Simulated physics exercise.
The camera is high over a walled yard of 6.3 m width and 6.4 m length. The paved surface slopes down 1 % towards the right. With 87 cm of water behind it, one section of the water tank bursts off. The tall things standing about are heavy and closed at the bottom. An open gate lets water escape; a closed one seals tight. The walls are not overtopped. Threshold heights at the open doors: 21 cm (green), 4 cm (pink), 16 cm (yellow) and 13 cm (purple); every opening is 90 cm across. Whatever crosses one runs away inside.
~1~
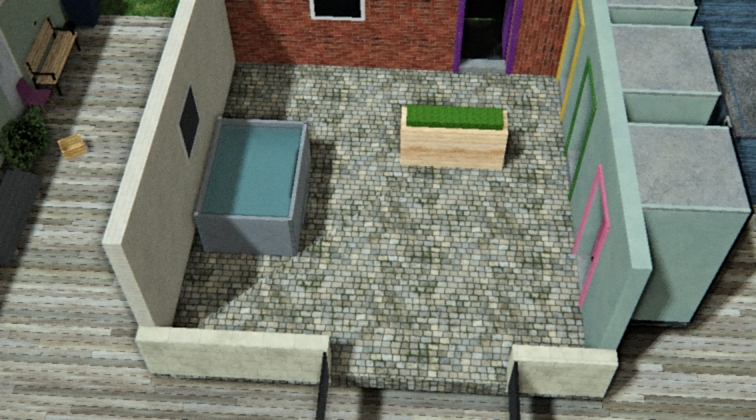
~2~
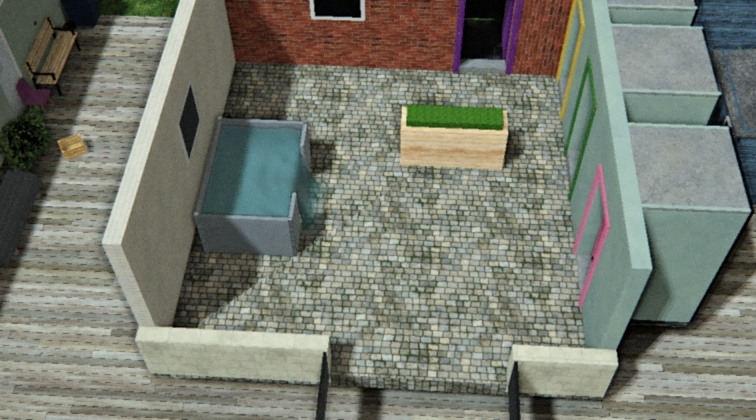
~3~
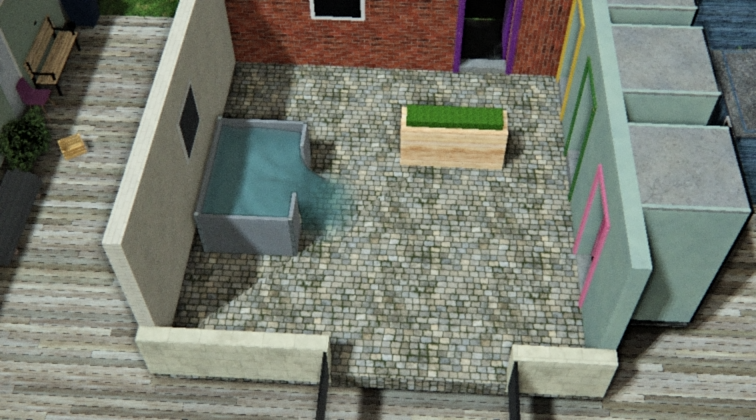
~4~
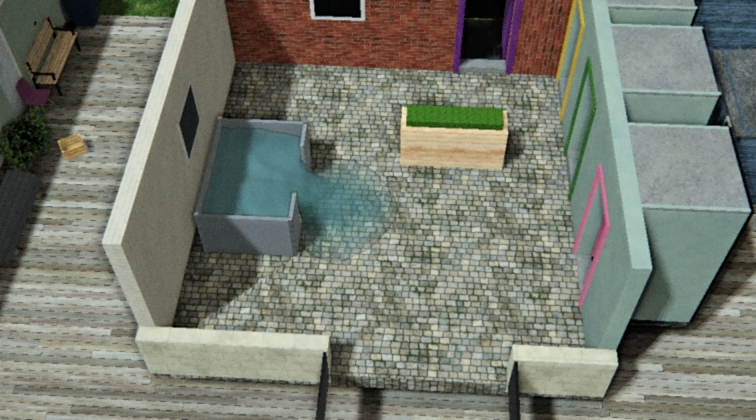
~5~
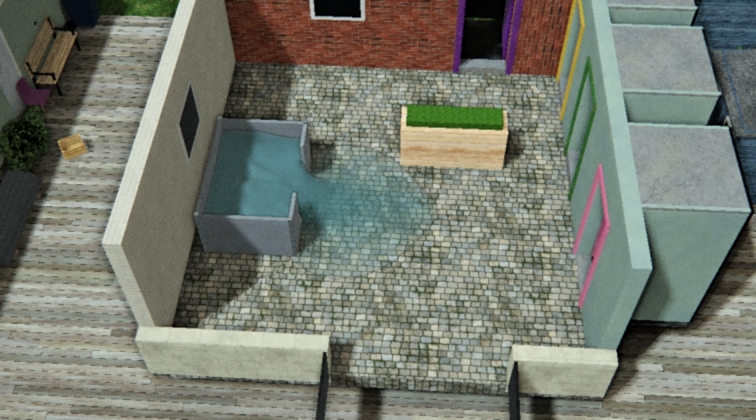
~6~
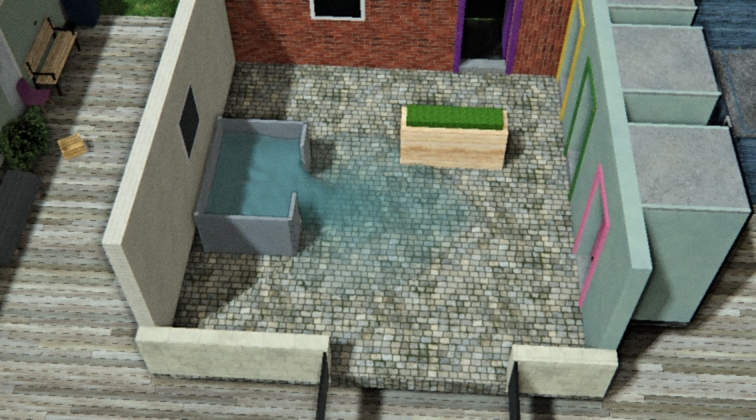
The clip shows a walled paved yard with a grey water tank and a wooden planter, seen from above; a section of the tank's right side gives way, and water pours out, spreading rightward across the paving past the planter's front.
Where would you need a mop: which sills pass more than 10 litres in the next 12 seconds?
Within that time: At the green door it exceeds the limit; at the pink door it exceeds the limit; at the yellow door it keeps below the limit; at the purple door it does not reach the limit.
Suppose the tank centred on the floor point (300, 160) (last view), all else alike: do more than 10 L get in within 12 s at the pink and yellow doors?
Then: Pink over, yellow past it.
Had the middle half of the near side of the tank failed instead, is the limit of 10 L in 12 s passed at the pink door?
Then: Pink above.
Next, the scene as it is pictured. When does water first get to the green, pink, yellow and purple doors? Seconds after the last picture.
Arrival: Green 0.5 s, pink 0.6 s, yellow 1.3 s, purple 1.4 s.
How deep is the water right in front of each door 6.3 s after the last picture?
Depths in cm: Green 10, pink 11, yellow 11, purple 7.
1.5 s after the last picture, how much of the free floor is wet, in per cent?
Some 55 per cent of it.
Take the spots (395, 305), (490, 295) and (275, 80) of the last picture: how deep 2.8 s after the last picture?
About 1, 3 and 0 cm.
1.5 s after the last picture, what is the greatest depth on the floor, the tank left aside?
Roughly 42 cm.
Then, 0.7 s after the last picture water covers 40 % of the floor and is deepest (42 cm) near (308, 206); green door 25 cm at the sill, 0 L in, pink door 6 cm at the sill, 2 L in, yellow door not reached, purple door not reached.
Then, 1.5 s after the last picture water covers 55 % of the floor and is deepest (42 cm) near (577, 373); green door 32 cm at the sill, 48 L in, pink door 16 cm at the sill, 70 L in, yellow door 2 cm at the sill, 0 L in, purple door 3 cm at the sill, 0 L in.
Then, 2.8 s after the last picture water covers 60 % of the floor and is deepest (24 cm) near (560, 194); green door 21 cm at the sill, 95 L in, pink door 14 cm at the sill, 162 L in, yellow door 4 cm at the sill, 0 L in, purple door 6 cm at the sill, 0 L in.
Then, 6.3 s after the last picture water covers 75 % of the floor and is deepest (11 cm) near (552, 105); green door 10 cm at the sill, 104 L in, pink door 11 cm at the sill, 267 L in, yellow door 11 cm at the sill, 0 L in, purple door 7 cm at the sill, 0 L in.
Then, 11.3 s after the last picture water covers 100 % of the floor and is deepest (8 cm) near (549, 79); green door 7 cm at the sill, 104 L in, pink door 7 cm at the sill, 320 L in, yellow door 8 cm at the sill, 0 L in, purple door 5 cm at the sill, 0 L in.
